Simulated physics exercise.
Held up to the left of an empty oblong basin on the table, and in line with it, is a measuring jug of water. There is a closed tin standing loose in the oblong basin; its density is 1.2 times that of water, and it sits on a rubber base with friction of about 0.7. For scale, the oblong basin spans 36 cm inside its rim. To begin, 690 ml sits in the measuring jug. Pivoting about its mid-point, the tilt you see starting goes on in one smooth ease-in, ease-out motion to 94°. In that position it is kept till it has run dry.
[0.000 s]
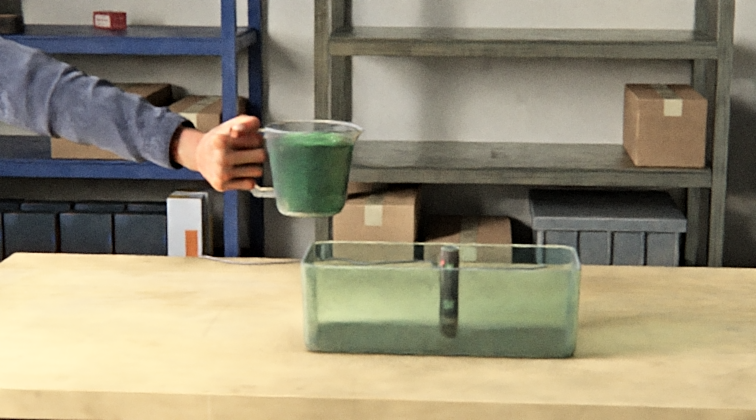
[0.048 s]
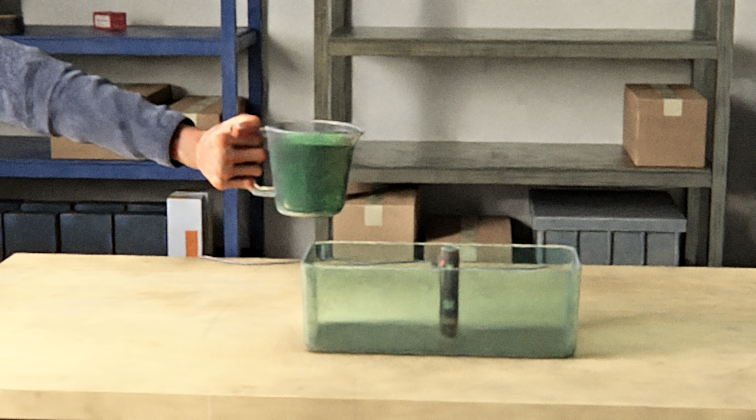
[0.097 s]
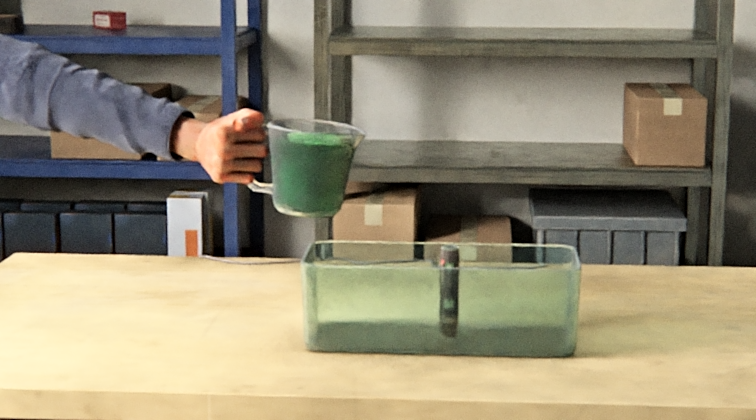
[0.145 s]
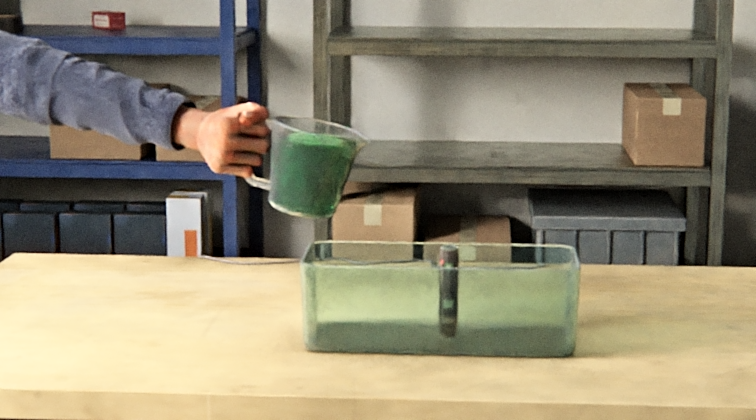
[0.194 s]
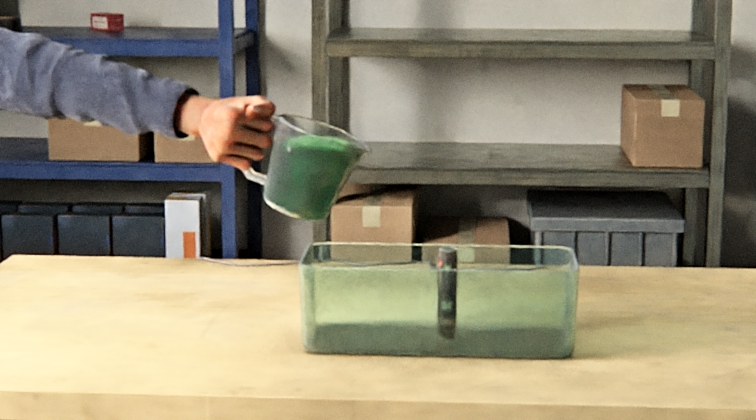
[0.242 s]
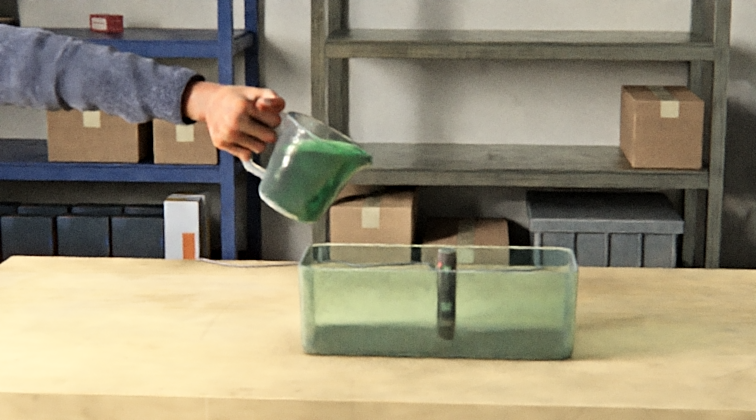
The video shows a hand holding a clear jug of green liquid above the left end of a rectangular glass basin with a dark upright object inside, then steadily tilting the jug rightward until the liquid reaches its rim.
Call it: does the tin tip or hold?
It holds.
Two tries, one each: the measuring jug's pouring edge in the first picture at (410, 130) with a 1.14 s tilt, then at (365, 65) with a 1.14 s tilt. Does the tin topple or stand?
Run one: It tumbles. Run two: It tumbles.
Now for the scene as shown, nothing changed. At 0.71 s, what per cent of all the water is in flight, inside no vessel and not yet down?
Near 12 percent.
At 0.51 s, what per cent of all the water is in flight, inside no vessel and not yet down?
Near 24 per cent at that time.
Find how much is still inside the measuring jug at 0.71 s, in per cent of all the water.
About 16 % is still there.
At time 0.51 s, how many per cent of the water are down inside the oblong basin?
I reckon close to 22 percent of it.
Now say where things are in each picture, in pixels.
In the first picture, it leans 0°; its right rim is at (364, 129); the water meets the walls at (270, 138) and (353, 140); the oblong basin's rim runs from (307, 255) to (578, 260); the tin's top is at (450, 252).
In the second picture, it leans 1°; its right rim is at (365, 130); the water meets the walls at (271, 138) and (353, 140).
In the third picture, it leans 5°; its right rim is at (367, 134); the water meets the walls at (274, 136) and (356, 142).
In the fourth picture, it leans 11°; its right rim is at (370, 140); the water meets the walls at (275, 137) and (359, 144).
In the fifth picture, it leans 20°; its right rim is at (372, 151); the water meets the walls at (277, 141) and (364, 147).
In the sixth picture, it leans 29°; its right rim is at (374, 163); the water meets the walls at (274, 155) and (368, 154); 1 per cent is over the edge.
By 0.51 s the tilt is 85° and 55 per cent is still to pour; the tin stands where it began.
By 0.71 s the tilt is 94° and 16 per cent is still to pour; the tin stands where it began.
By 0.92 s the tilt is 94° and 3 per cent is still to pour; the tin stands where it began.
By 1.14 s the tilt is 94° and 1 per cent is still to pour; the tin stands where it began.
At rest the tin stands where it began.
